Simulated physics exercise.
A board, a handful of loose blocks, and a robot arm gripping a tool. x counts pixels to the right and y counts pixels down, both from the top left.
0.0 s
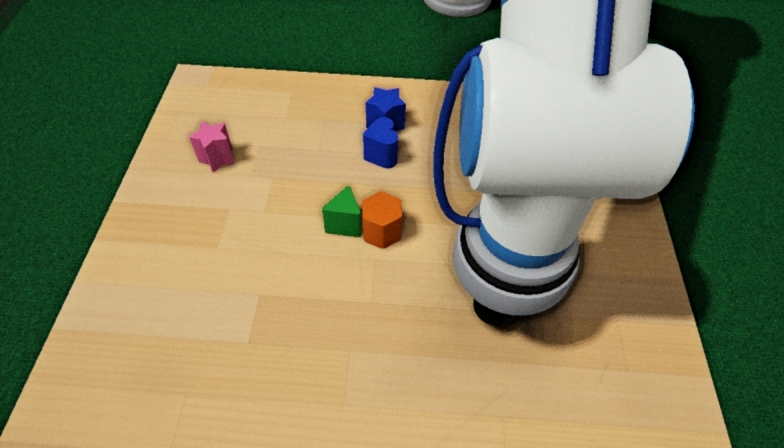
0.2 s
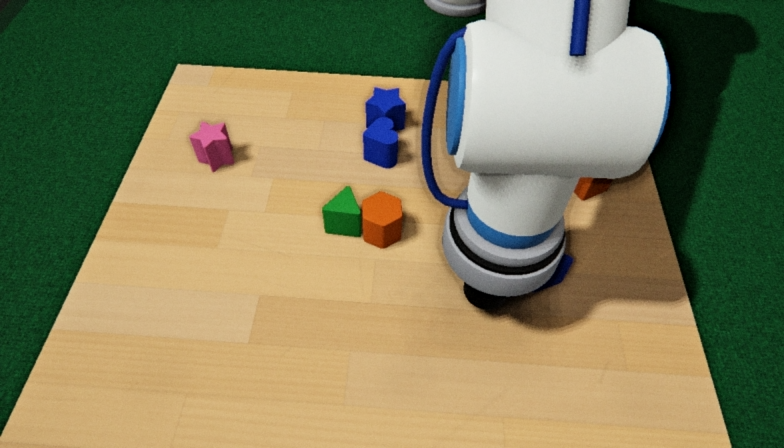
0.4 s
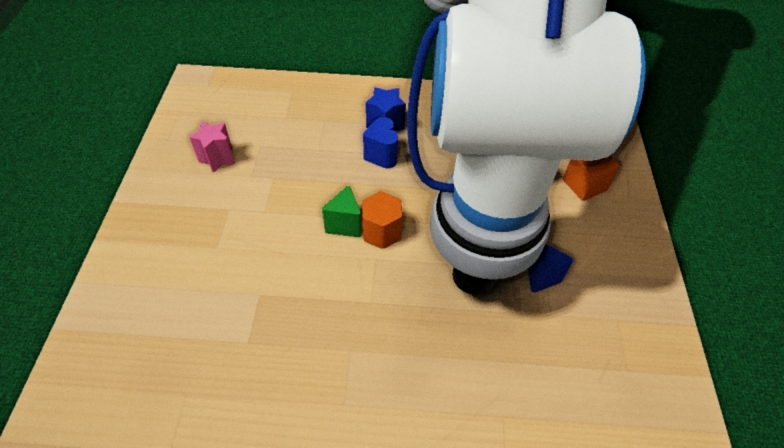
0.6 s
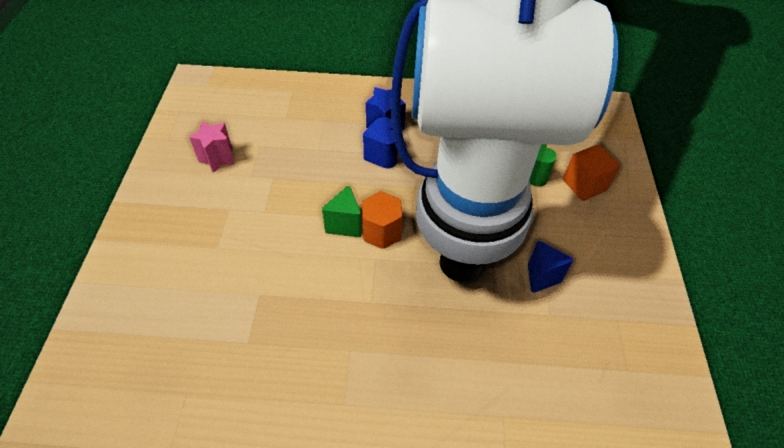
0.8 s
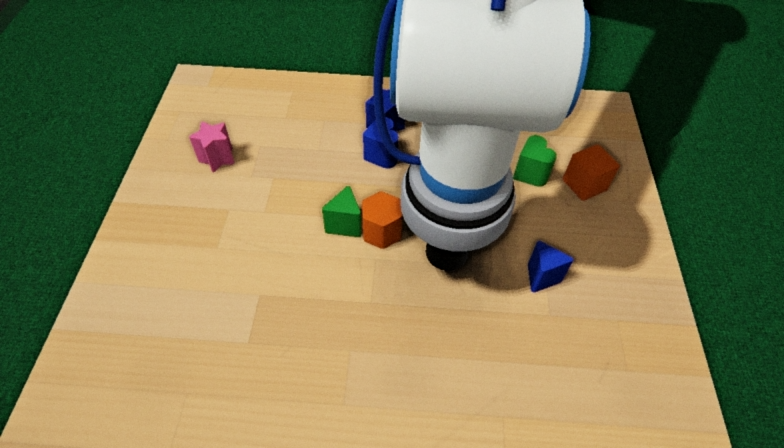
On a wooden tabletop, a white robot arm moved steadily left and slightly away from the viewer, uncovering more blocks on the right and drawing near the orange hexagon, while the blocks stayed still.
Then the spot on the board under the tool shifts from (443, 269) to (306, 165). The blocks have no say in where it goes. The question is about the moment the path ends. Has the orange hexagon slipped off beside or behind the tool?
Yes, I think so.
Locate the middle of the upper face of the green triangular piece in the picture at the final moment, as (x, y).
Just about (294, 199).
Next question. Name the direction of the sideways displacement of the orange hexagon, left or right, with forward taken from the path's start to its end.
That's a shift to the left.
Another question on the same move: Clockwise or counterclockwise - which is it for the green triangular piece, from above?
The sense of turning is anti-clockwise.
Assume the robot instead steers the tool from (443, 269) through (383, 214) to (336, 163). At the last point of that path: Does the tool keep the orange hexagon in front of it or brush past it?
I predict the tool has moved past it.
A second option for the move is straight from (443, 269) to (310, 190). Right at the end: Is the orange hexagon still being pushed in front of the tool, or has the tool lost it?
In the end it is ahead.
On the path given first. One third of the way, tool (392, 214); green triangular piece (322, 199); orange hexagon (355, 195), turned 20° anticlockwise.
Two thirds of the way, tool (346, 180); green triangular piece (294, 199), turned 50° anticlockwise; orange hexagon (306, 174), turned 75° anticlockwise.
At the end, tool (303, 147); green triangular piece (294, 199), turned 50° anticlockwise; orange hexagon (278, 165), turned 145° anticlockwise; blue heart block not moved.
